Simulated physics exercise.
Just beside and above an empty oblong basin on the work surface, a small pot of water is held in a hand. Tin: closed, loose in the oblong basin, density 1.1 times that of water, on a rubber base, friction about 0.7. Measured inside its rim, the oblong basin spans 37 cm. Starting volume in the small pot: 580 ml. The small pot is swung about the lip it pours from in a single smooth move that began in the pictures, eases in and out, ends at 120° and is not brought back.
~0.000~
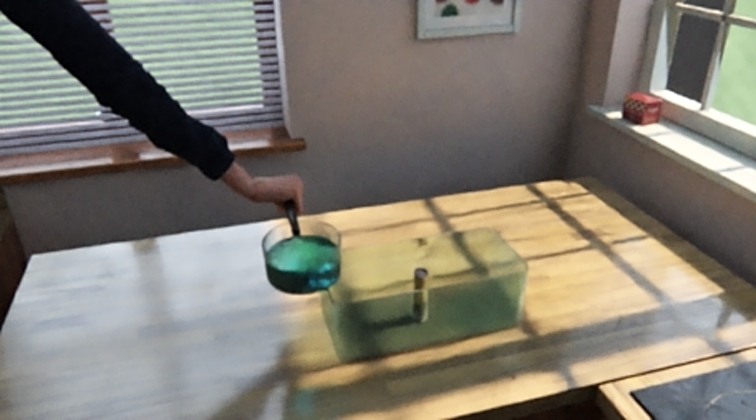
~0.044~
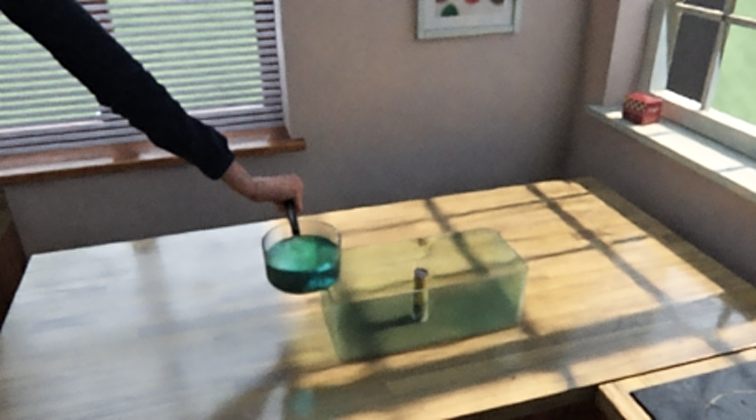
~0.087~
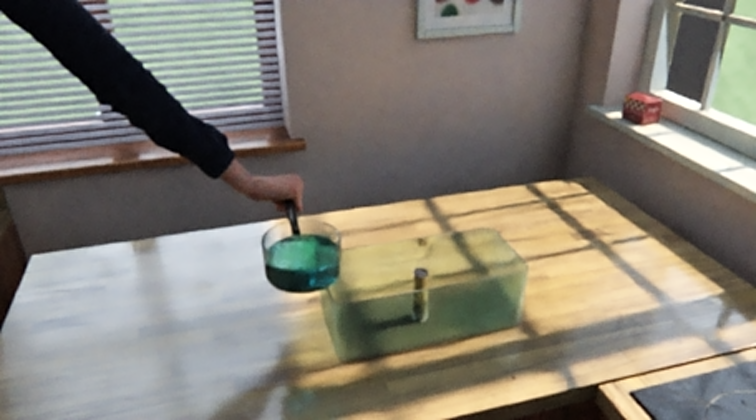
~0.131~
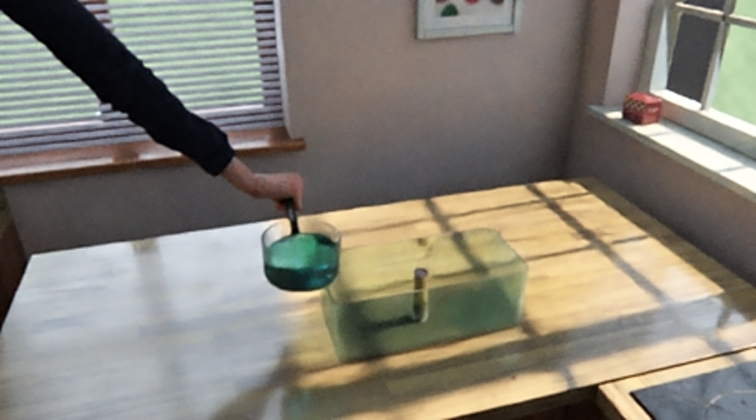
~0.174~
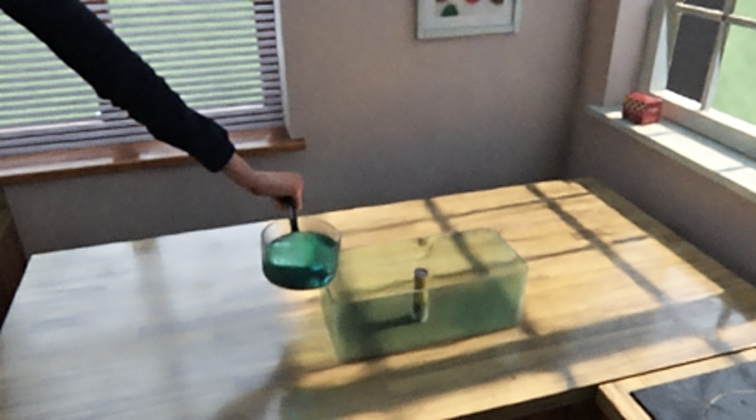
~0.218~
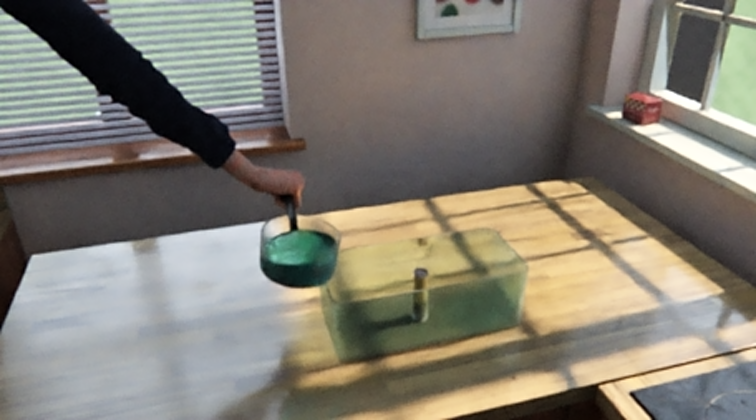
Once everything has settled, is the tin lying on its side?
No.
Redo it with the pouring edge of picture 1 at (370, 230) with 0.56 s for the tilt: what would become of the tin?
Then the tin comes down.
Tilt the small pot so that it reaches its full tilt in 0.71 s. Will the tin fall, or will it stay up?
So the tin will tip over.
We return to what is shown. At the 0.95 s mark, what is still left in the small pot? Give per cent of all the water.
What remains is about 6 percent of it all.
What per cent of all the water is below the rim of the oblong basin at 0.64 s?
Close to 5 in a hundred.
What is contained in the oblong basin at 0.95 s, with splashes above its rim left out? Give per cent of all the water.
Roughly 80 %.
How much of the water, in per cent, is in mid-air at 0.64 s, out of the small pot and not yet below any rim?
Roughly 30 percent.
Then, 0.64 s in, the tilt is 73° and 66 per cent is still to pour; the tin stands where it began.
Then, 0.95 s in, the tilt is 113° and 6 per cent is still to pour; the tin stands where it began.
Then, 1.28 s in, the tilt is 120° and 0 per cent is still to pour; the tin stands where it began.
Then, 1.63 s in, the tilt is 120° and 0 per cent is still to pour; the tin stands where it began.
Finally, the tin stands where it began.
